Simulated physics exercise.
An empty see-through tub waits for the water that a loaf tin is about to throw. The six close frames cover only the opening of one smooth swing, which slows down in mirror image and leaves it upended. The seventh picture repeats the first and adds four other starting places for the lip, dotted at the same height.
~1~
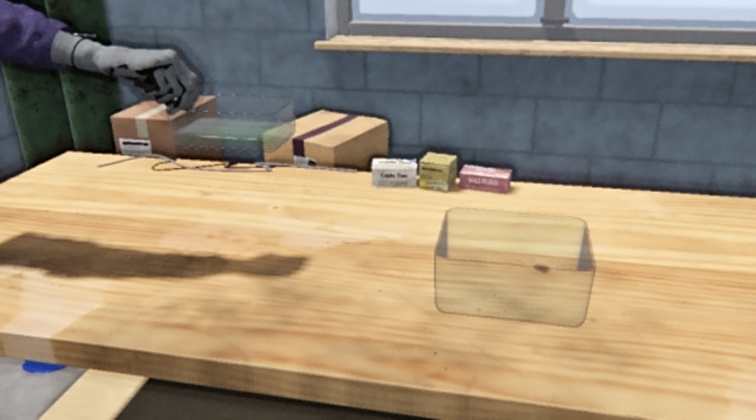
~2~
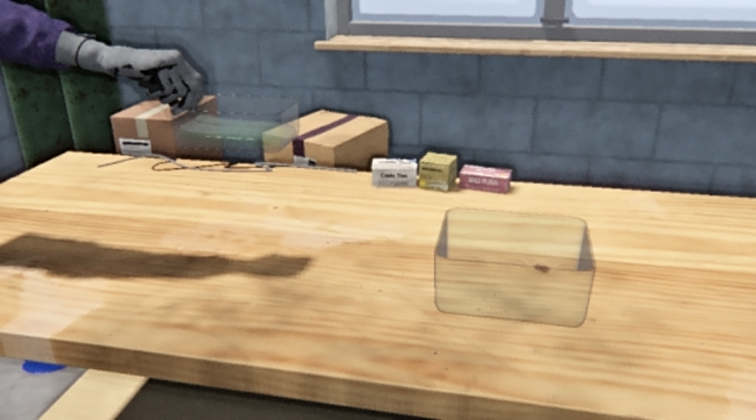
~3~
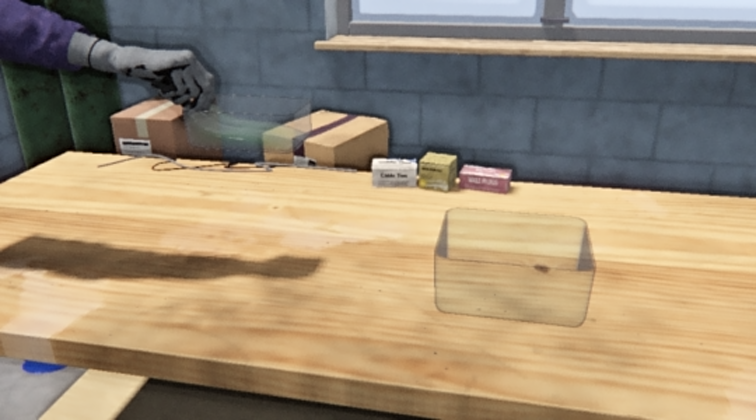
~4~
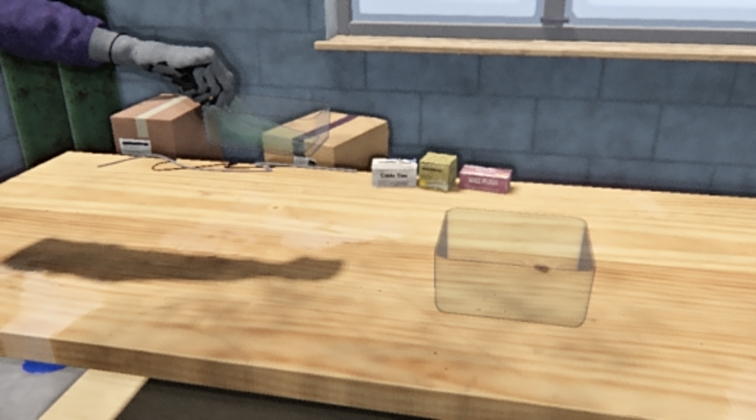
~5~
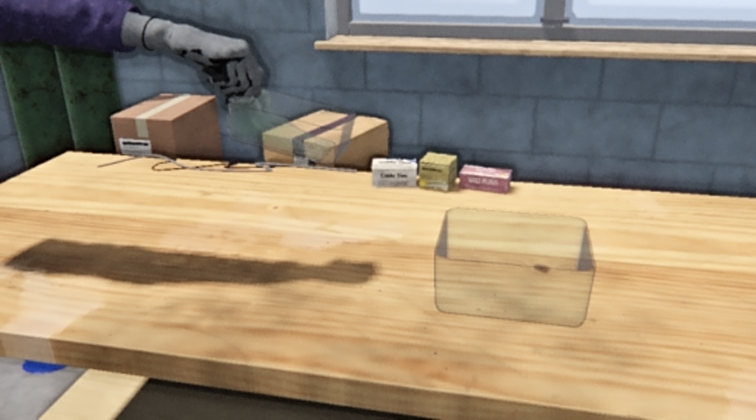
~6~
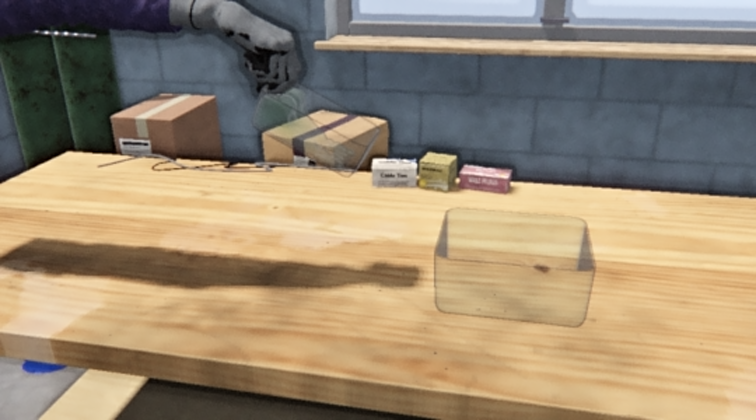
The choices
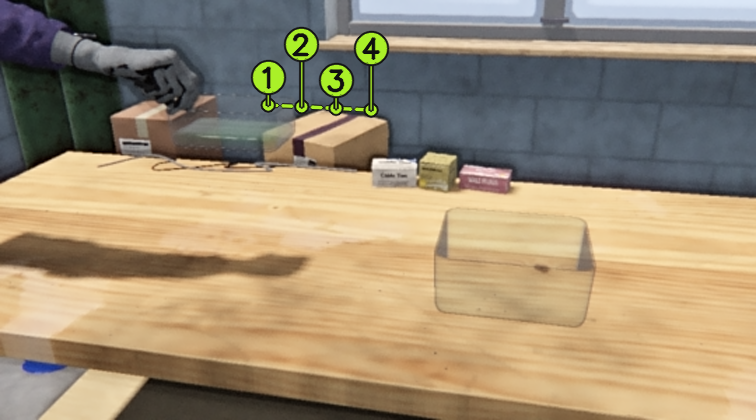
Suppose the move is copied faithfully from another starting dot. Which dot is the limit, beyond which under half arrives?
That is dot 2.
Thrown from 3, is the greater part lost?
No.
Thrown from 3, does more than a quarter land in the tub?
Yes, clearly.
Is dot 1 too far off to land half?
Yes, it does.
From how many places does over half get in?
Three of the four.
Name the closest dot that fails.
Dot 1.
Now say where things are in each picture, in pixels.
The first picture shows upright, lip at (284, 105); tub from (435, 308) to (585, 324); nothing has left yet.
The second picture shows upright, lip at (288, 106); nothing has left yet.
The third picture shows upright, lip at (301, 106); nothing has left yet.
The fourth picture shows tipped about 3°, lip at (321, 110); nothing has left yet.
The fifth picture shows tipped about 12°, lip at (348, 121); nothing has left yet.
The sixth picture shows tipped about 27°, lip at (373, 136); nothing has left yet.
On the marked copy, 1 at (268, 105); 2 at (301, 106); 3 at (336, 108); 4 at (371, 110).
With 1, about 32 % lands in the tub, 59 % falls short and 9 % goes beside or beyond.
With 2, about 73 % lands in the tub, 20 % falls short and 8 % goes beside or beyond.
With 3, about 85 % lands in the tub, 6 % falls short and 8 % goes beside or beyond.
With 4, about 88 % lands in the tub, 4 % falls short and 7 % goes beside or beyond.
